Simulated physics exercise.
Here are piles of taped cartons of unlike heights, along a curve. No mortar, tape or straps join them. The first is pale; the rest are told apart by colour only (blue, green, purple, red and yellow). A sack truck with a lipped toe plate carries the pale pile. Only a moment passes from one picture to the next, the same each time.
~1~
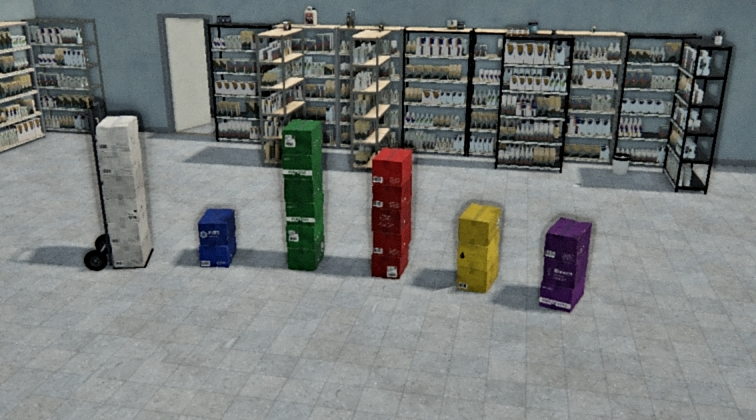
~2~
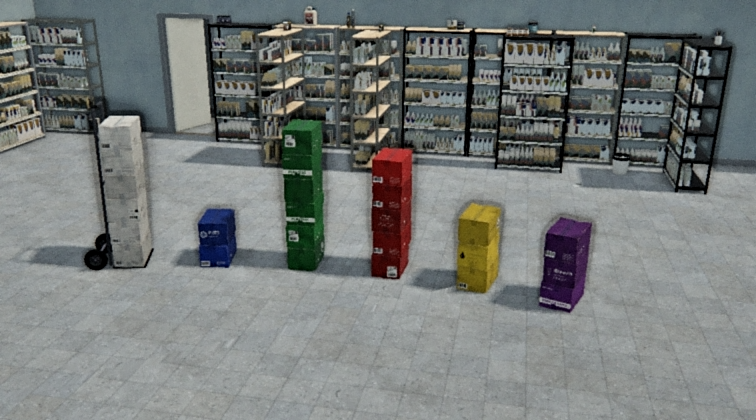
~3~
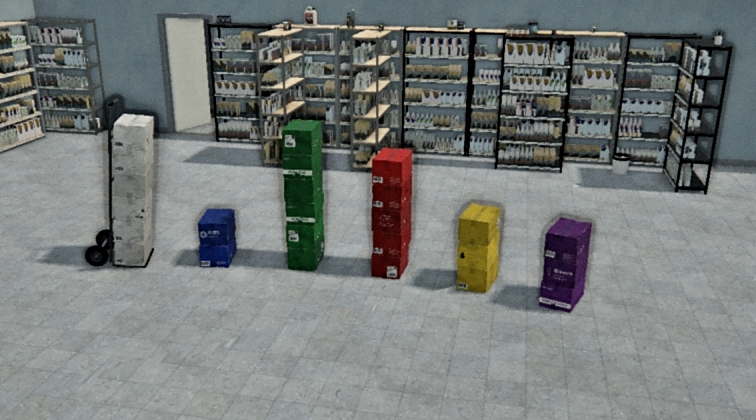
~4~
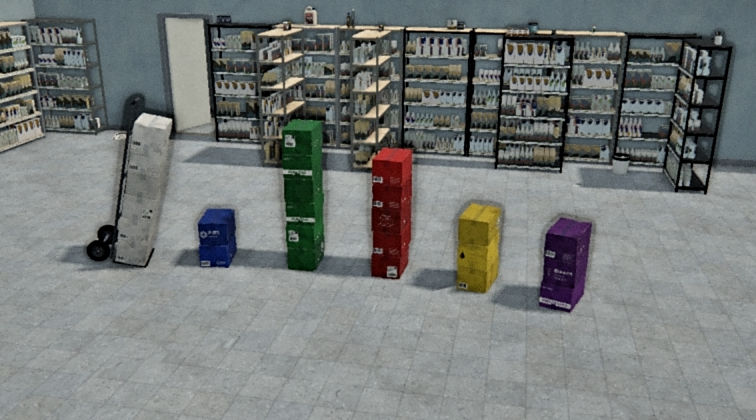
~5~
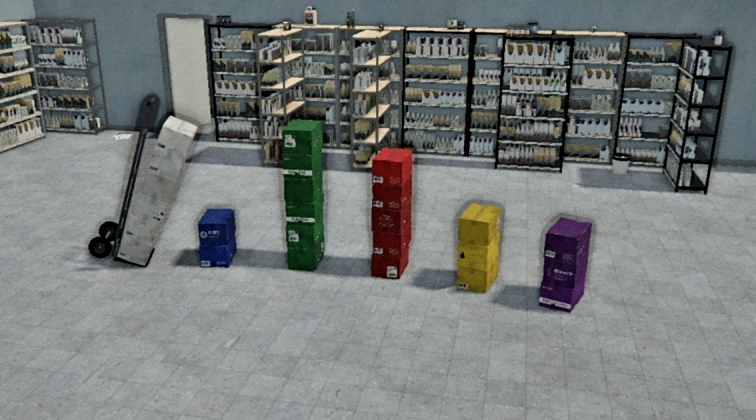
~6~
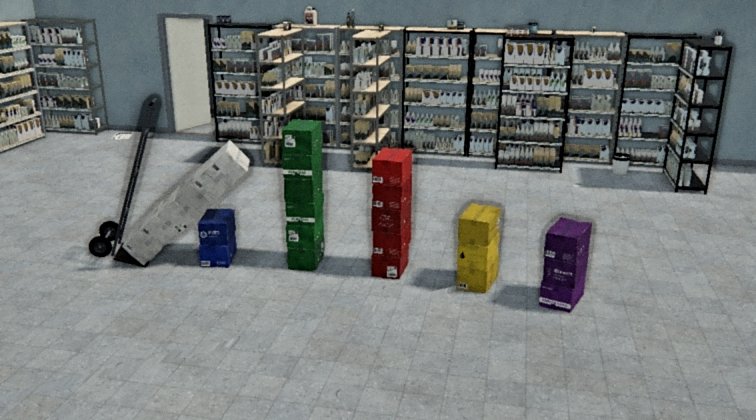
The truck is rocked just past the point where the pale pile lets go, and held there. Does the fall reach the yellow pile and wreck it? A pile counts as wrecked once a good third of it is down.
That pile survives.
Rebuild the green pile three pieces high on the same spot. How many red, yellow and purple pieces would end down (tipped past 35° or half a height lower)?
The counts are red 0, yellow 0, purple 0.
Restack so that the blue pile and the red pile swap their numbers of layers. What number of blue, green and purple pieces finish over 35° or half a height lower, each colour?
Blue 5, green 5, purple 0.
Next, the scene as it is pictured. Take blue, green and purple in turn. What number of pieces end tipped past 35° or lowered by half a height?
By colour: Blue 0, green 0, purple 0.
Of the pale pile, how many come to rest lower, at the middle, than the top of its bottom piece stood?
It comes to 4.
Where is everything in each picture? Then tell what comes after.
In the first frame (we follow the side turned to the camera), truck frame (94, 143) level; top yellow carton (473, 232); top blue carton (213, 235); no other piece has moved.
The second frame shows truck frame (97, 142) rocked barely; top yellow carton (473, 232).
The third frame shows truck frame (110, 139) rocked a little, top of the pale pile leaning a little; top yellow carton (473, 232); no other piece has moved.
The fourth frame shows truck frame (128, 137) rocked a little, top of the pale pile leaning a little; top yellow carton (473, 232); no other piece has moved.
The fifth frame shows truck frame (140, 137) rocked clearly, top of the pale pile leaning clearly; top yellow carton (473, 232); no other piece has moved.
The sixth frame shows truck frame (142, 137) rocked clearly, top of the pale pile leaning steeply; top yellow carton (473, 232); top red carton (387, 173); no other piece has moved.
Soon, 6 of the pale pile down; none of the 3 yellow cartons down (0 of 19 in all colours); top yellow carton unmoved; top blue carton displaced a little.
A while on, 6 of the pale pile down; none of the 3 yellow cartons down (0 of 19 in all colours); top yellow carton unmoved.
Finally, 6 of the pale pile down; none of the 3 yellow cartons down (0 of 19 in all colours); top yellow carton unmoved; top green carton unmoved. Seen by the last camera, middles, top yellow carton near (480, 224), top green carton near (304, 137).
